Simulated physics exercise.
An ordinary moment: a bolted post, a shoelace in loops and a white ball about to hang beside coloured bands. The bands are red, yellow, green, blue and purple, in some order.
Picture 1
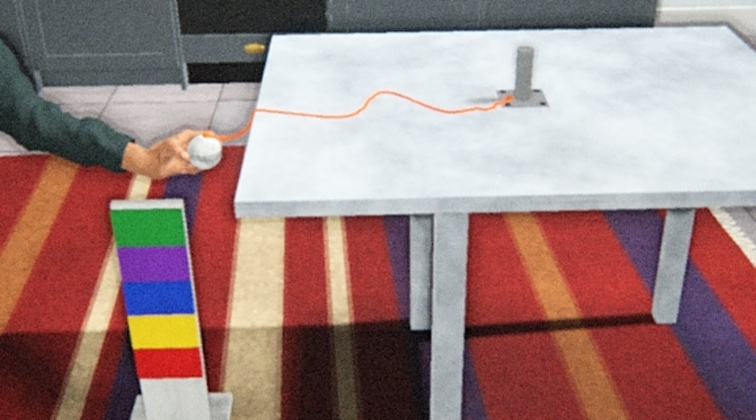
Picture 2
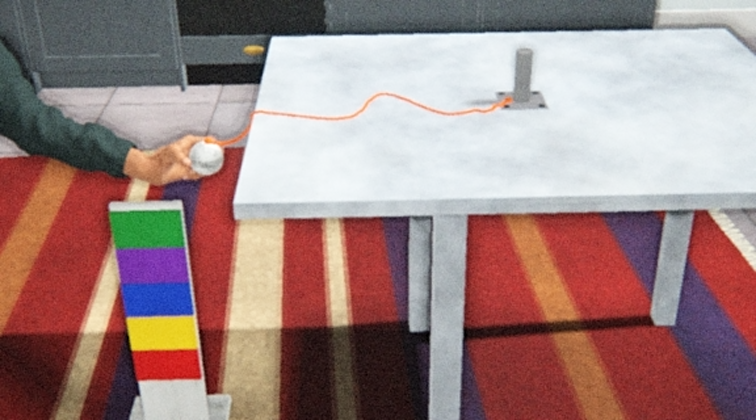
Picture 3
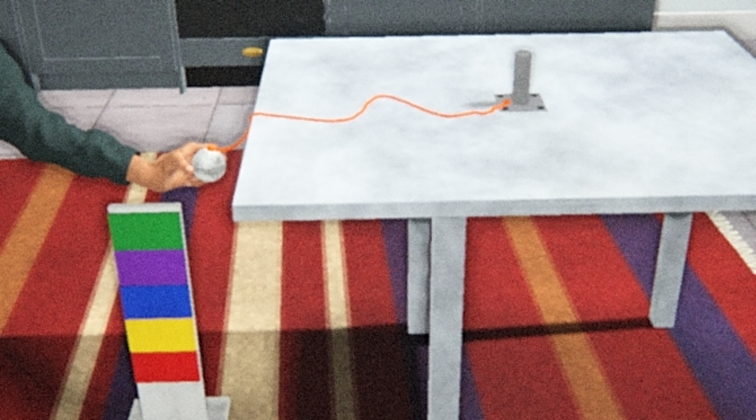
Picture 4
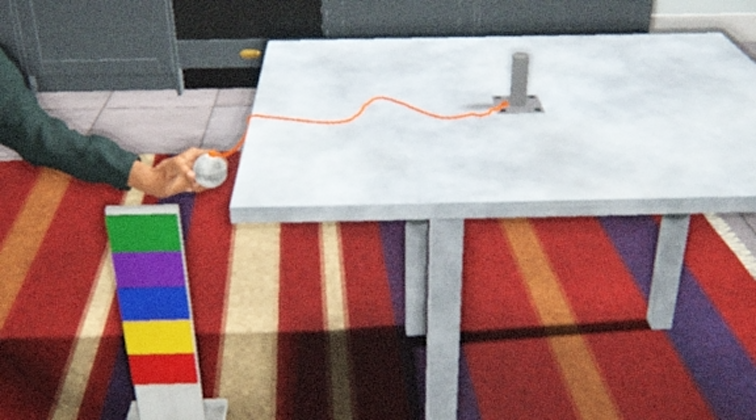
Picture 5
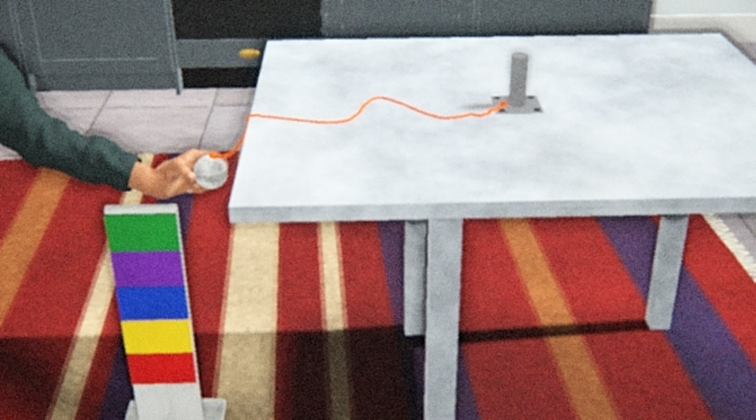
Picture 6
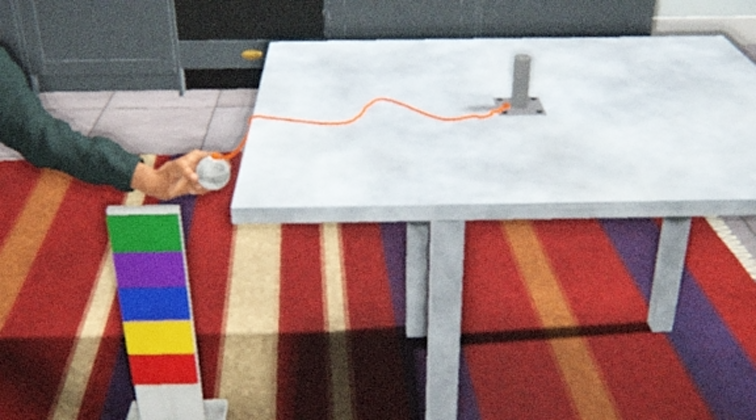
A hand holding a white ball on an orange cord lowers it slightly beside coloured bands.
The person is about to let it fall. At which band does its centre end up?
The shoelace holds its middle at purple.
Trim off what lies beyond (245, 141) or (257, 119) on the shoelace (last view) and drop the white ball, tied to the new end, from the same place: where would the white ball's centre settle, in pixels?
Near (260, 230) and (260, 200).
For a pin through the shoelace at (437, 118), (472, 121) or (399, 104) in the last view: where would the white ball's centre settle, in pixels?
Near (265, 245), (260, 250) and (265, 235).
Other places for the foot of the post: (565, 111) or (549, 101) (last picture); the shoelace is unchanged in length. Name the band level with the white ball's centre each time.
In that order: Green; green.
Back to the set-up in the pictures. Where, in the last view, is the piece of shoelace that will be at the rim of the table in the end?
Near (329, 124).
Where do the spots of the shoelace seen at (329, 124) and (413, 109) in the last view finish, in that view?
About (253, 121), and the other about (384, 110).
A little later, ball near (228, 262); level with purple.
Next, ball near (294, 258); level with purple.
Later still, ball near (257, 263); level with purple.
When it is over, ball near (259, 263); level with purple. At purple.
